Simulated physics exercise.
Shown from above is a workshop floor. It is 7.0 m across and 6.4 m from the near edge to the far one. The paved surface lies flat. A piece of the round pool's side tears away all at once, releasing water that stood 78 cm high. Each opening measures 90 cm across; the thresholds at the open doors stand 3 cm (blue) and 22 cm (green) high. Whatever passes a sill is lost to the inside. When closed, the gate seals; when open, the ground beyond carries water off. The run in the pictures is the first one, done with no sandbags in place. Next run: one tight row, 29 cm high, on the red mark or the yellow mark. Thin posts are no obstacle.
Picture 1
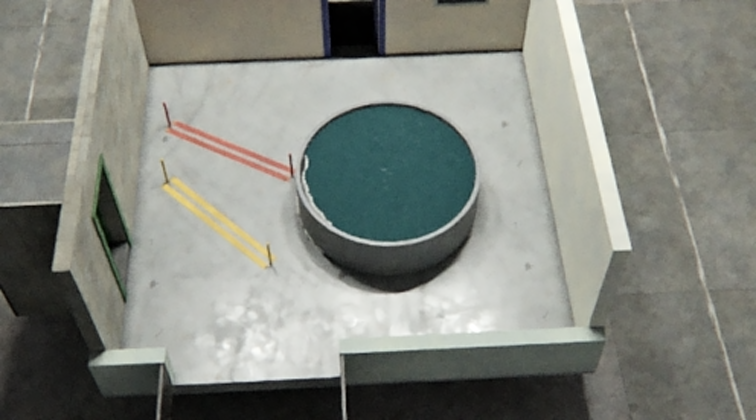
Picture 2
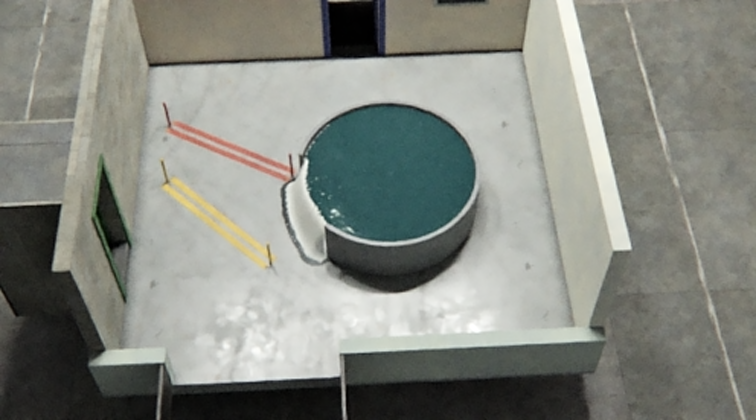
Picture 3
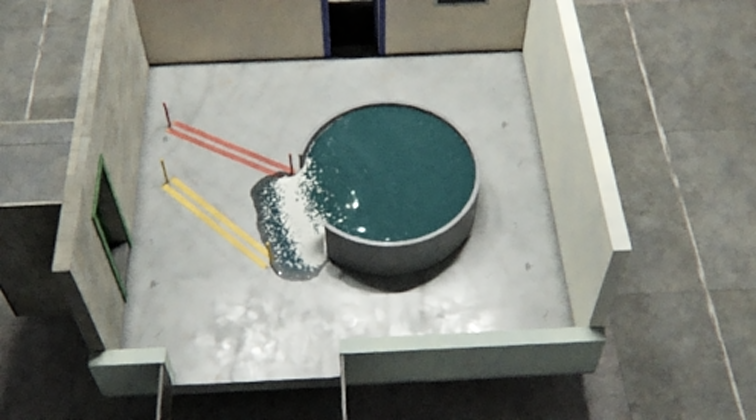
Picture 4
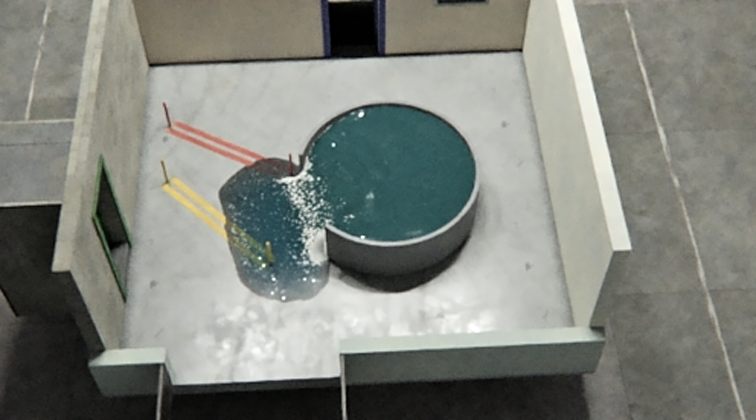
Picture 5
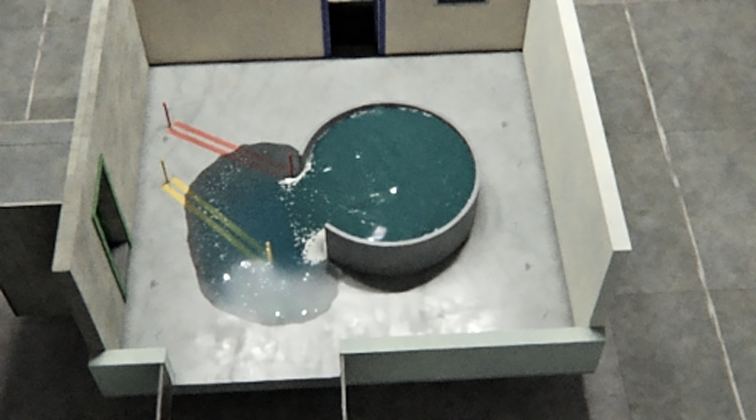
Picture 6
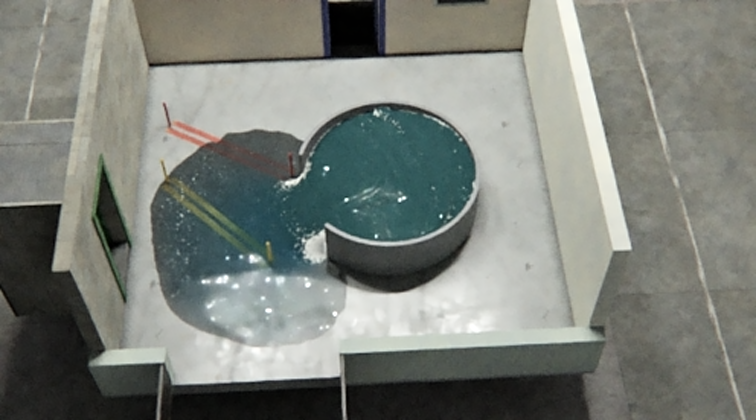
A round grey-walled pool of dark teal water stands on a pale paved floor inside a low-walled enclosure, seen from above by a still camera. Red and yellow stripes with thin posts lie to its left, near a green-framed opening, with a blue-framed doorway behind. The pool's left side breaks open, and water gushes out in white foam, then spreads leftward and forward across both striped lines in a widening, rounded dark sheet.
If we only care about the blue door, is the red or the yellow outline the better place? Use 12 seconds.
The red one is better for that door.
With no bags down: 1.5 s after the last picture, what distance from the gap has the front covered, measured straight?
Straight-line distance: Near 4.6 m.
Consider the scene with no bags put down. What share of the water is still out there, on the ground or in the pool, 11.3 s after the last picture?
Share: About 64 %.
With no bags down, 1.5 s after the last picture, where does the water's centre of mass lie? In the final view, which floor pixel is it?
I'd say somewhere about (302, 219).
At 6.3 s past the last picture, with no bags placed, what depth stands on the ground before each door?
Blue 6 cm, green 16 cm.
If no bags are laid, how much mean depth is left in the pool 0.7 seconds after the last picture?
Mean depth: About 55 cm.
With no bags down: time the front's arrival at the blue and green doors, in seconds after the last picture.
Front arrival - blue: 3.0 seconds; green: 0.1 seconds.
Then, 0.7 s after the last picture water covers 35 % of the floor and is deepest (43 cm) near (118, 373) in the run without bags; in at the blue door, 0 L with no bags, 0 L with the row on red, 0 L on yellow.
Then, 1.5 s after the last picture water covers 35 % of the floor and is deepest (52 cm) near (118, 373) in the run without bags; in at the blue door, 0 L with no bags, 0 L with the row on red, 0 L on yellow.
Then, 2.8 s after the last picture water covers 45 % of the floor and is deepest (36 cm) near (119, 362) in the run without bags; in at the blue door, 0 L with no bags, 0 L with the row on red, 0 L on yellow.
Then, 6.3 s after the last picture water covers 90 % of the floor and is deepest (20 cm) near (148, 81) in the run without bags; in at the blue door, 4 L with no bags, 0 L with the row on red, 22 L on yellow.
Then, 11.3 s after the last picture water covers 100 % of the floor and is deepest (13 cm) near (568, 340) in the run without bags; in at the blue door, 19 L with no bags, 2 L with the row on red, 43 L on yellow.
